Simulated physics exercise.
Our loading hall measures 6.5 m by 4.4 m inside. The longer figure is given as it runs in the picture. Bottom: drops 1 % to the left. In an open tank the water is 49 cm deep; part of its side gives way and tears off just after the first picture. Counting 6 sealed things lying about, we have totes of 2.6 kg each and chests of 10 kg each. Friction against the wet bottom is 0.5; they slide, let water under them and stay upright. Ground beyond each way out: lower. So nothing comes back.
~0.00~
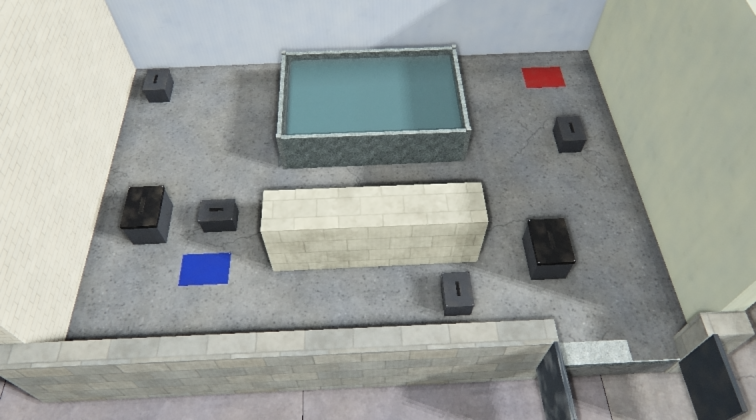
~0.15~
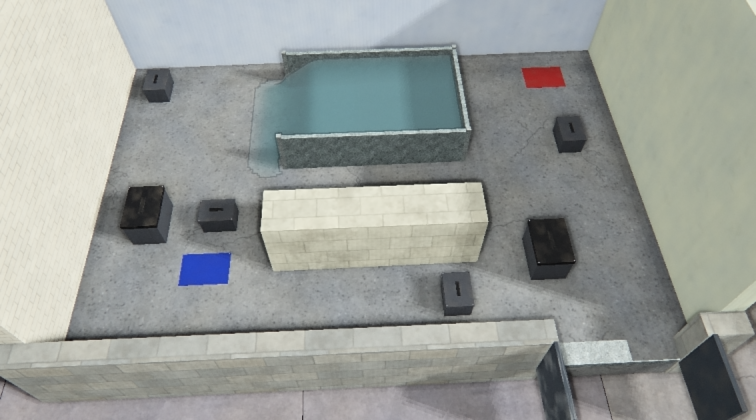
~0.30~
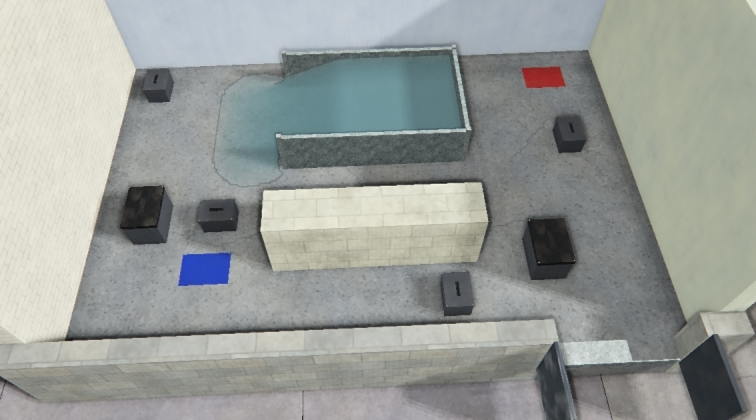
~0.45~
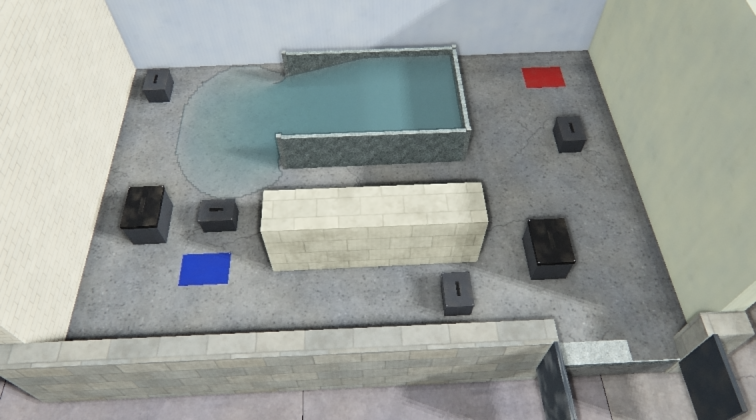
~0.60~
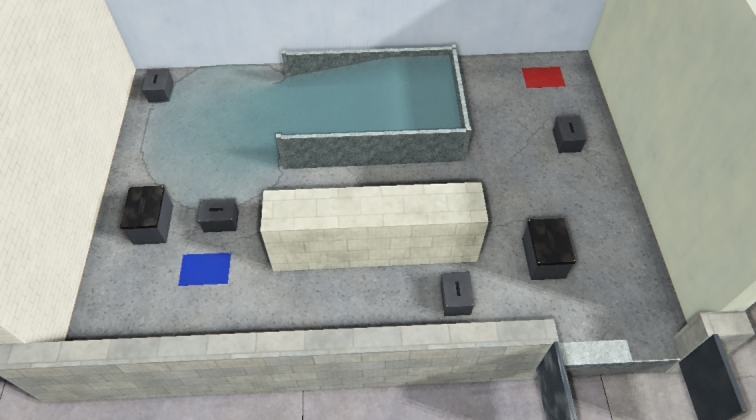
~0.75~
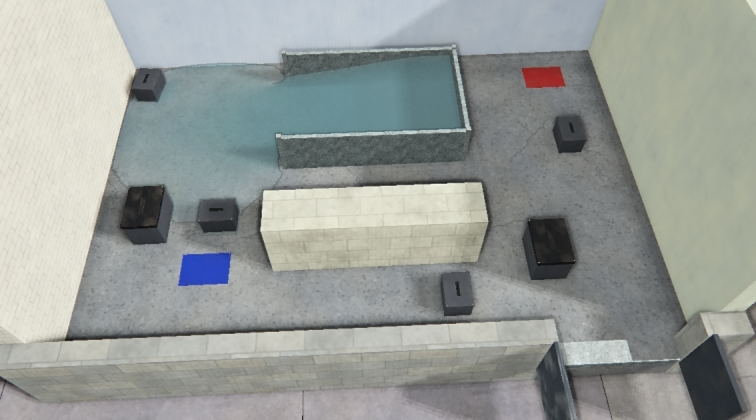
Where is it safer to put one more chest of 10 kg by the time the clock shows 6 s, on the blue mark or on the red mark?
On the red mark.
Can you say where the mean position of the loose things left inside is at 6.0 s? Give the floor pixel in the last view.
The centre is close to (410, 237).
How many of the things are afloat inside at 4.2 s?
Tally: 2 of them.
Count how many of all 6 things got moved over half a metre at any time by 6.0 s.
The total is 5.
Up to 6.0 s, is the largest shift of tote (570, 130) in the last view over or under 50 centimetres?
Result - not that far.
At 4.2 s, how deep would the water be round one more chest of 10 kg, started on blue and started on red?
Depth in order asked: 8 cm, then 0 cm.
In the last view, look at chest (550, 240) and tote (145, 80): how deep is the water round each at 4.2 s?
Depths: Near 0 cm, then near 15 cm.
After 1.2 s on blue it would be 0 cm off in 0 cm of water; on red it would be 0 cm off in 0 cm of water.
After 2.7 s on blue it would be 0 cm off in 2 cm of water; on red it would be 0 cm off in 0 cm of water.
After 4.2 s on blue it would be 71 cm off in 8 cm of water; on red it would be 0 cm off in 0 cm of water.
After 6.0 s on blue it would be 300 cm off in 7 cm of water; on red it would be 1 cm off in 3 cm of water.
